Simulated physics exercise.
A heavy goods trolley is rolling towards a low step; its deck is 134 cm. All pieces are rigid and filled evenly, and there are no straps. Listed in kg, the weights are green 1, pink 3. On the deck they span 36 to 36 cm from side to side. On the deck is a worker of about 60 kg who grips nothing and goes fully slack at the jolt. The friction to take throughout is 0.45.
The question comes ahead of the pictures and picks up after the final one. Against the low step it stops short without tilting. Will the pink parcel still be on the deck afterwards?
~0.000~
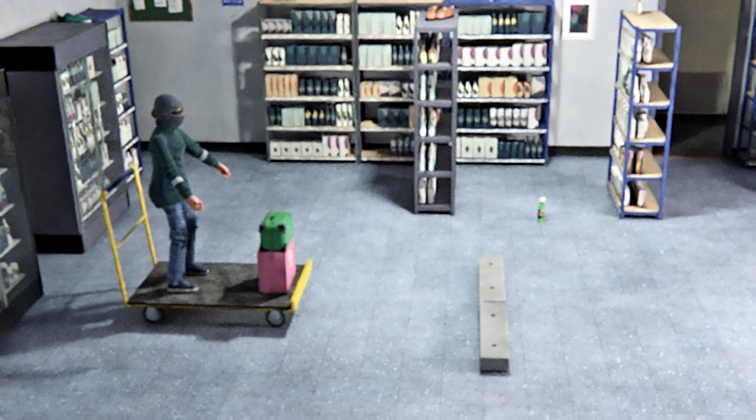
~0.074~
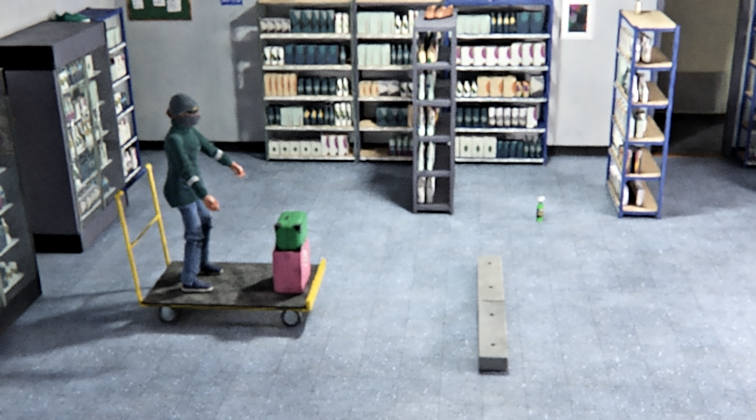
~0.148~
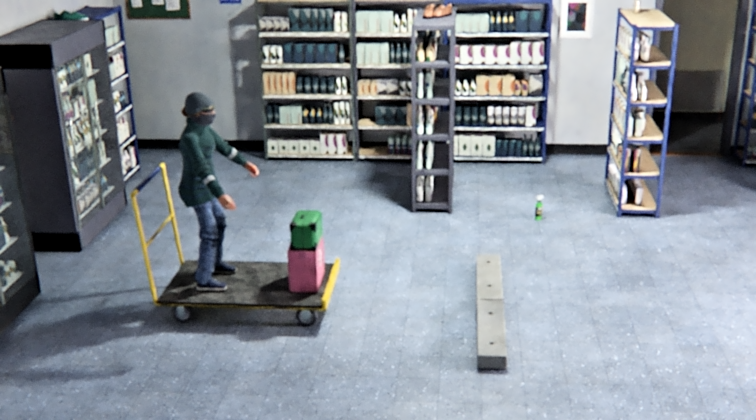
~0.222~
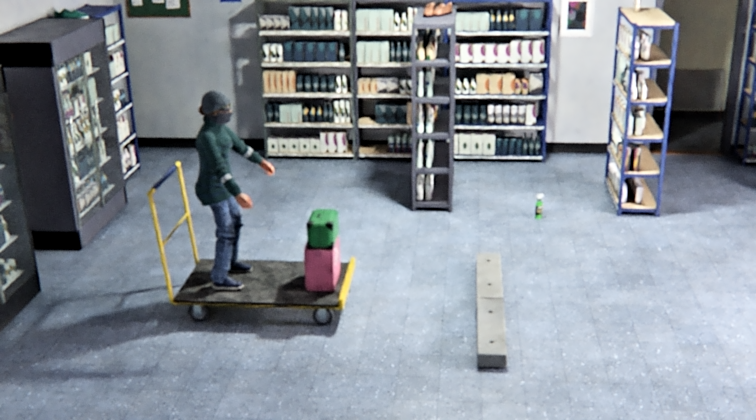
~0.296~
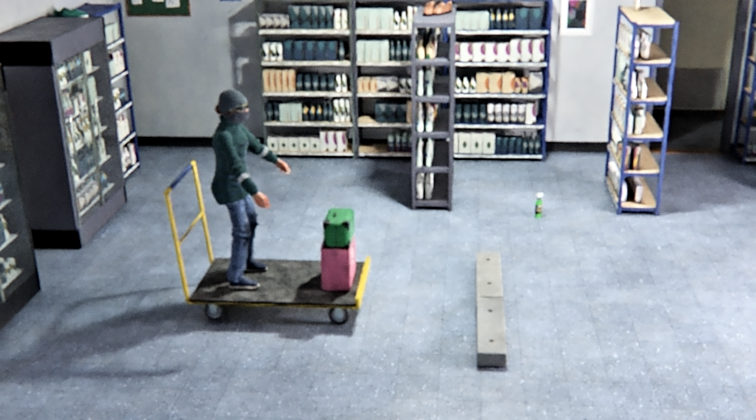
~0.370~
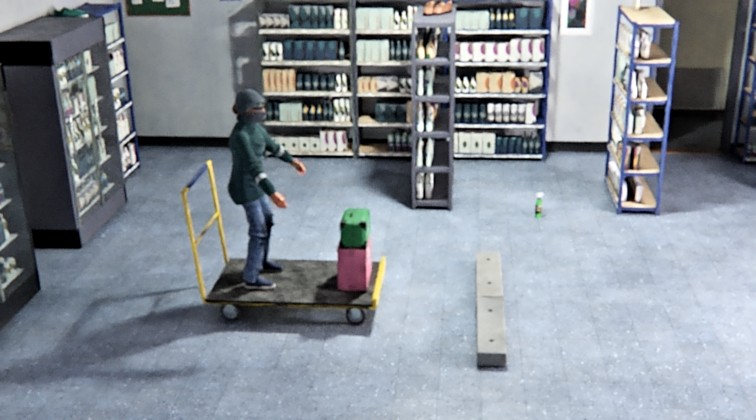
No.
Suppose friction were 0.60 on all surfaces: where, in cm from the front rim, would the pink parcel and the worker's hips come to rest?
Then pink 30 past, hips 10 past.
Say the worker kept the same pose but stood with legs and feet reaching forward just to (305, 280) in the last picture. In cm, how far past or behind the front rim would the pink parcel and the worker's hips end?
Neither reaches the rim: The pink item rests 20 cm behind, the hips 20 cm behind.
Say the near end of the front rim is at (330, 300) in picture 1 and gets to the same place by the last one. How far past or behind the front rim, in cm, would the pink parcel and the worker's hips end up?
Rest points: Pink at 10 cm behind, hips at 70 cm behind.
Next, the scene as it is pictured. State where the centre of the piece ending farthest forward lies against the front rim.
Roughly 90 centimetres beyond the front rim.
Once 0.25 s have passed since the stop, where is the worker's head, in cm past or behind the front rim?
50 cm behind the rim.
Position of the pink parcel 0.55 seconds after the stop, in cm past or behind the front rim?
Behind the rim by about 5 cm.
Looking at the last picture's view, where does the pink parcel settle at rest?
Roughly at (533, 290).
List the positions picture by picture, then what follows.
Pink parcel (277, 264), green suitcase (277, 231), rim corner (293, 307); 153 cm still to roll, in the first frame.
Pink parcel (291, 264), green suitcase (292, 230), rim corner (309, 307); 140 cm still to roll, in the second frame.
Pink parcel (306, 263), green suitcase (307, 229), rim corner (324, 306); 127 cm still to roll, in the third frame.
Pink parcel (322, 262), green suitcase (323, 228), rim corner (341, 305); 114 cm still to roll, in the fourth frame.
Pink parcel (338, 261), green suitcase (339, 228), rim corner (358, 304); 100 cm still to roll, in the fifth frame.
Pink parcel (355, 261), green suitcase (356, 228), rim corner (375, 305); 87 cm still to roll. Speed about 1.8 m/s, in the sixth frame.
Impact comes at 0.85 s.
After 1.10 s the pink parcel is 8 cm behind the rim, tilted 25°, near (479, 260) in the last picture's view.
After 1.40 s the pink parcel is 3 cm behind the rim, tilted 50°, near (485, 261) in the last picture's view.
After 1.85 s the pink parcel is 25 cm past the rim, tilted 155°, near (519, 286) in the last picture's view.
Final state at 4.0 s, past the rim, green suitcase, pink parcel and the worker's hips; nothing is left behind it.
